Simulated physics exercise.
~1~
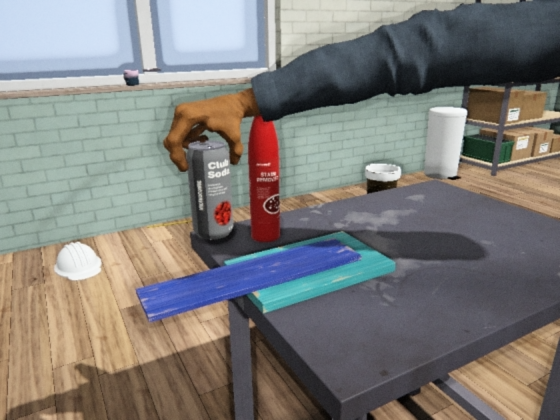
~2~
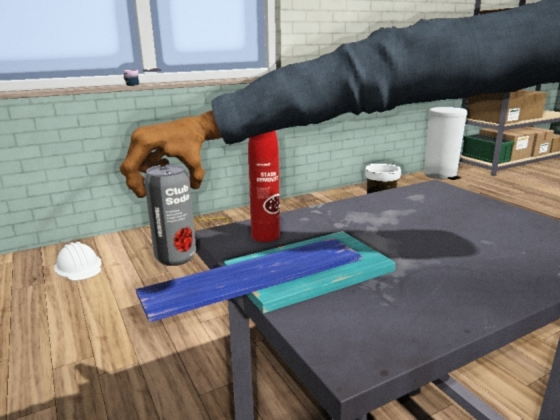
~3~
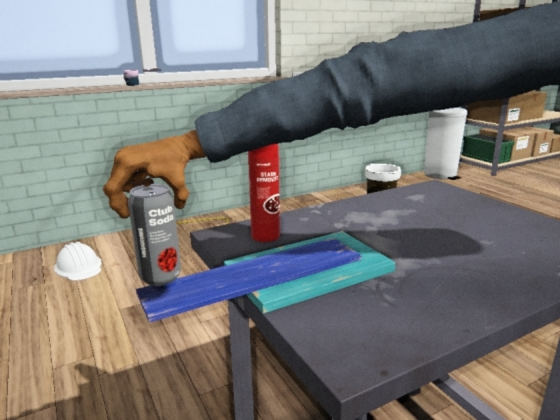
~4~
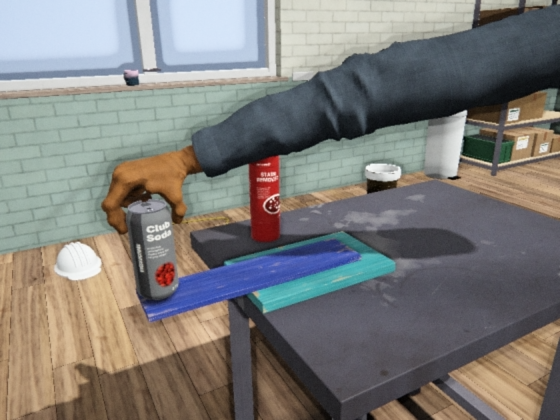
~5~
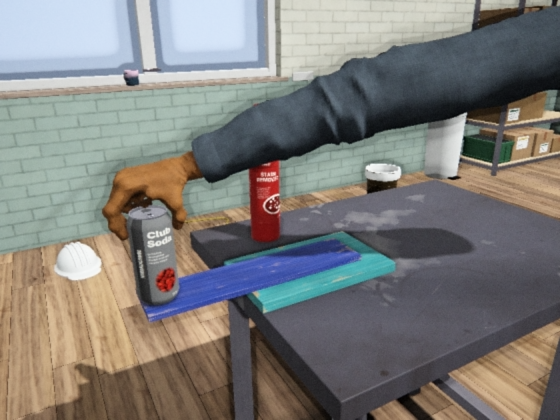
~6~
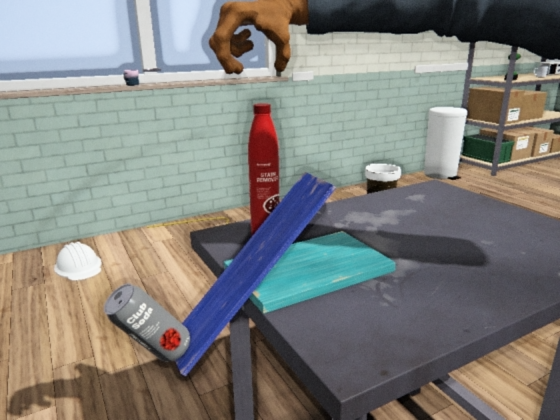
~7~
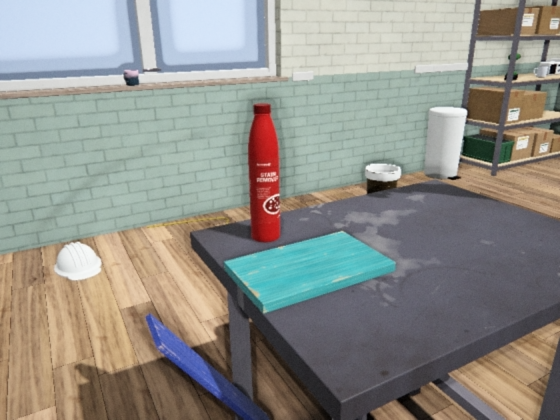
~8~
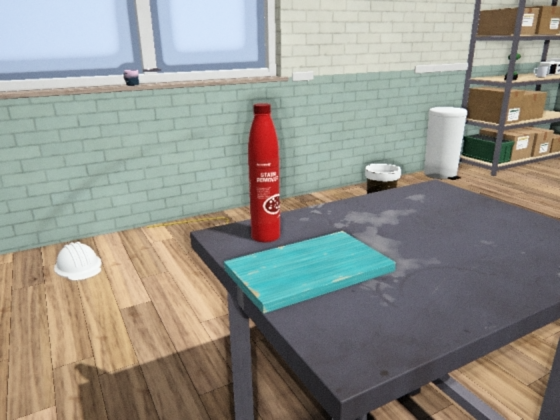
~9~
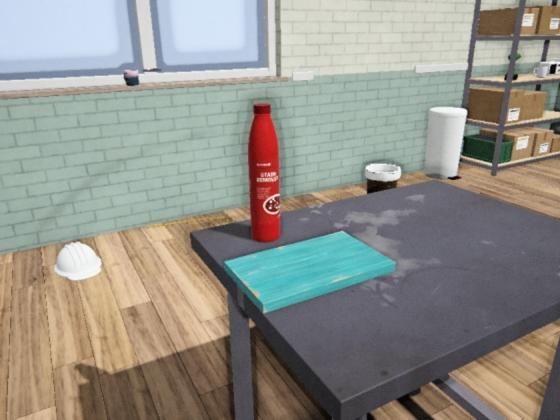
Blue board tipping off a table's edge as a hand releases a grey can on its overhanging end, red bottle staying put.
